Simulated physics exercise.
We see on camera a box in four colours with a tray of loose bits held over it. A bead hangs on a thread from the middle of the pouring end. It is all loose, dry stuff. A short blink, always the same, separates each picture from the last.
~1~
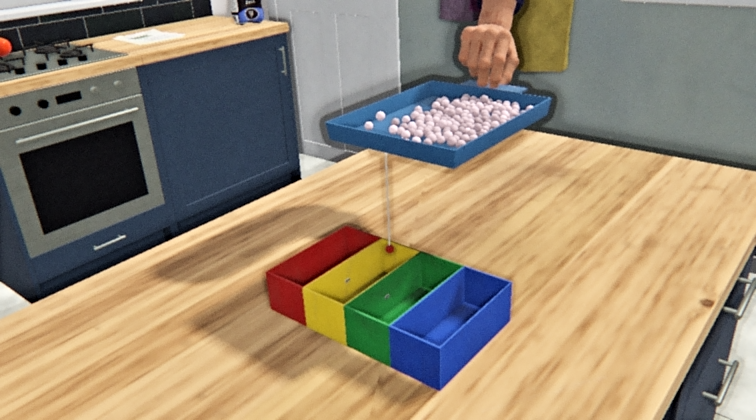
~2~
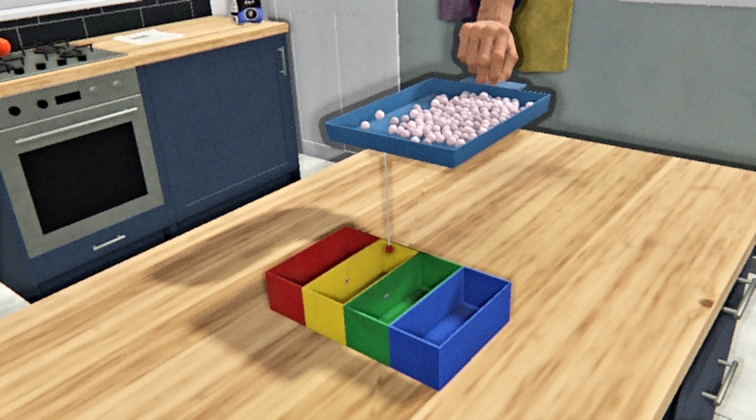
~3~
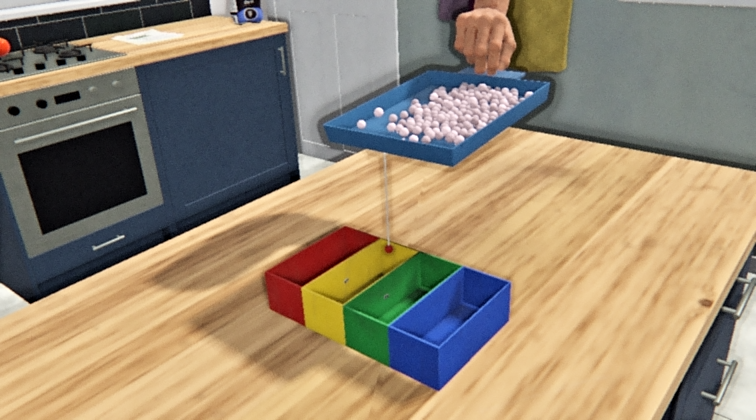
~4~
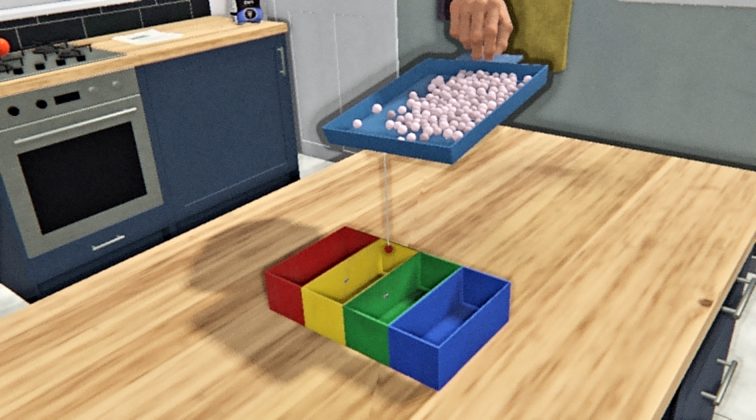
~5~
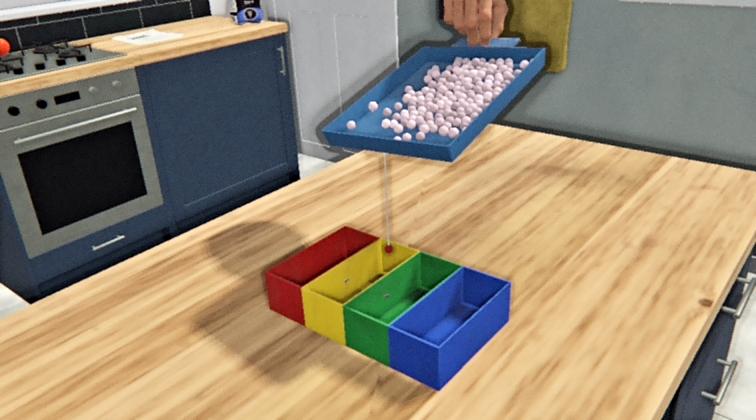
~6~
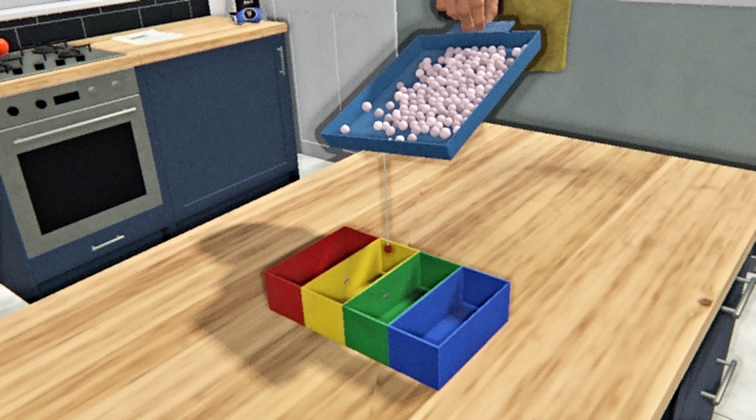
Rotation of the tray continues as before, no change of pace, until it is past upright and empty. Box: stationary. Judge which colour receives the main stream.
Receiving the main stream: Red.
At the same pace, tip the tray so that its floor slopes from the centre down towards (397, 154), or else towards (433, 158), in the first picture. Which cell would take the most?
The first try: That green cell. The second: The cell in blue.
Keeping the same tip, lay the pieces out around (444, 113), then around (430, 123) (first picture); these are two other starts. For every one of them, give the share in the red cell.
It's 60 percent the first time and 60 percent the second.
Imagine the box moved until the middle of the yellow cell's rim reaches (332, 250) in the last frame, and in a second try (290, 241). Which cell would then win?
First place: The yellow one; second place: That green cell.
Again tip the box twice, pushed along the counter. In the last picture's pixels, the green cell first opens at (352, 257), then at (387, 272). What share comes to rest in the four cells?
Result: 90 % and 90 %.
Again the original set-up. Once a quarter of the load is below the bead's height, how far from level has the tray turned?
Roughly 95 degrees.
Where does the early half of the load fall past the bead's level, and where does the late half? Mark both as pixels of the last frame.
Initially about (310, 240); subsequently about (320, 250).
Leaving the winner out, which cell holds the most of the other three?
I'd say the yellow cell.
Just after the last frame, tray tipped steeply; the larger part on the tray; just a few in the red cell; just a few in the yellow cell; about a tenth falling or outside the box.
A moment on, tray tipped past a quarter turn; about a tenth on the tray; roughly a third in the red cell; about a tenth in the yellow cell; just a few in the green cell; just a few in the blue cell; roughly a third falling or outside the box.
Further on, tray tipped past a quarter turn; roughly two thirds in the red cell; roughly a quarter in the yellow cell; just a few in the green cell; just a few in the blue cell; roughly a quarter falling or outside the box.
When it is over, tray tipped past a quarter turn; roughly two thirds in the red cell; roughly a quarter in the yellow cell; just a few in the green cell; just a few in the blue cell; roughly a quarter outside the box.
